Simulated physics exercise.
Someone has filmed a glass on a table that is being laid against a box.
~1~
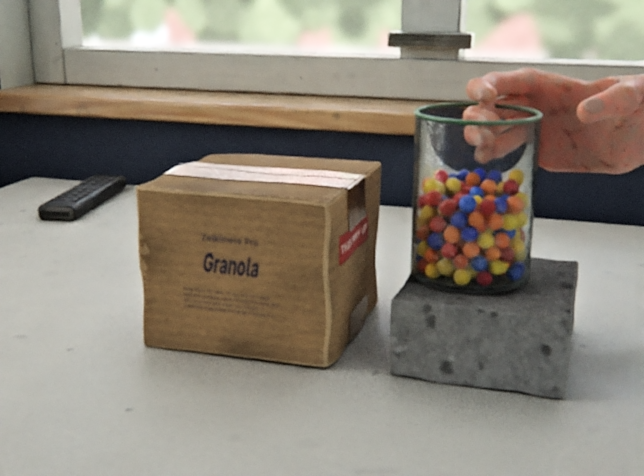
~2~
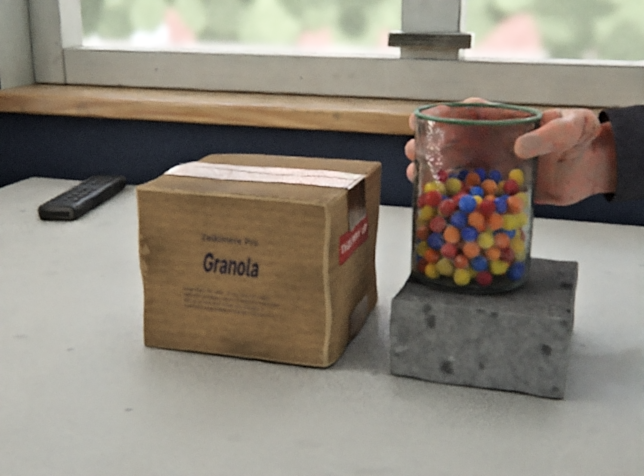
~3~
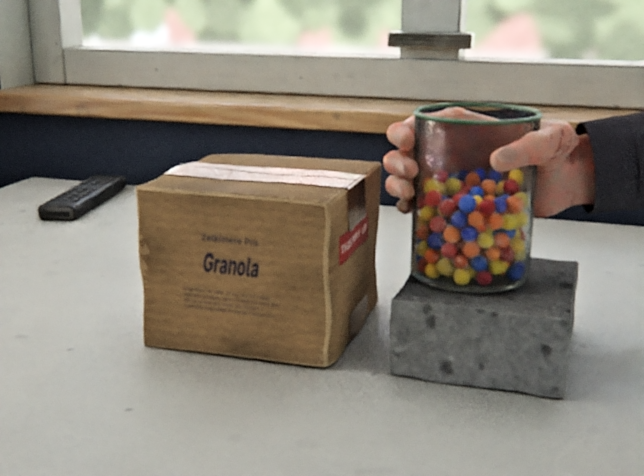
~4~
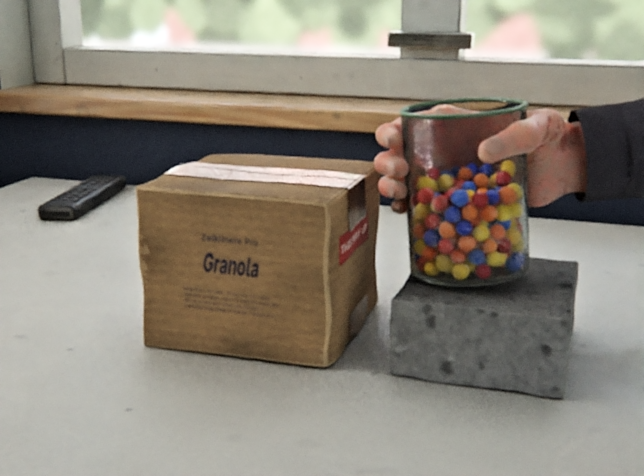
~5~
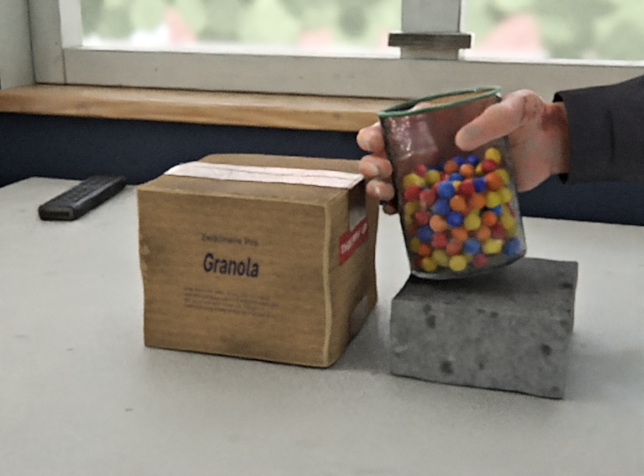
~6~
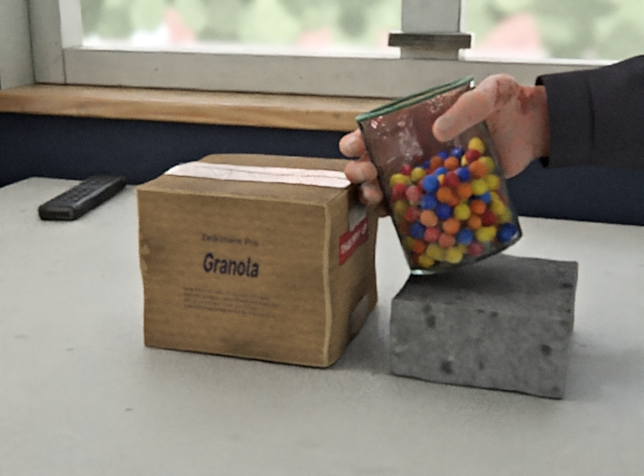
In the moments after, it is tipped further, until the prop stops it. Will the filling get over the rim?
What is in the glass keeps within the rim.
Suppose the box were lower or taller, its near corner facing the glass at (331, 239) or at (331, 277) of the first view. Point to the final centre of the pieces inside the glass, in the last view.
Around (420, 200) in the first try, (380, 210) in the second.
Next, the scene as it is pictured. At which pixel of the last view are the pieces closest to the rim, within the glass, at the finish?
Close to (390, 178).
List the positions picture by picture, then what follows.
In the first picture, glass near (473, 194), half full of round plastic beads; box near (268, 250), reaching half way up the glass.
In the second picture, glass near (473, 194), upright; rim near (418, 111); top of the contents near (468, 197).
In the third picture, glass near (473, 194), upright; rim near (418, 111); box near (268, 250).
In the fourth picture, glass near (466, 189), leaning 5°; rim near (404, 110); top of the contents near (469, 191).
In the fifth picture, glass near (453, 181), leaning 13°; rim near (382, 112); box near (268, 250).
In the sixth picture, glass near (440, 175), leaning 21°; rim near (360, 117); box near (268, 250), reaching half way up the glass.
Then, 0.12 s on from there, the glass leans 26°; everything is still inside.
Then, 0.26 s on from there, the glass rests on the box at 30°; everything is still inside.
Then, 0.42 s on from there, the glass rests on the box at 31°; everything is still inside.
In the end, the glass rests on the box at 31°; everything is still inside.
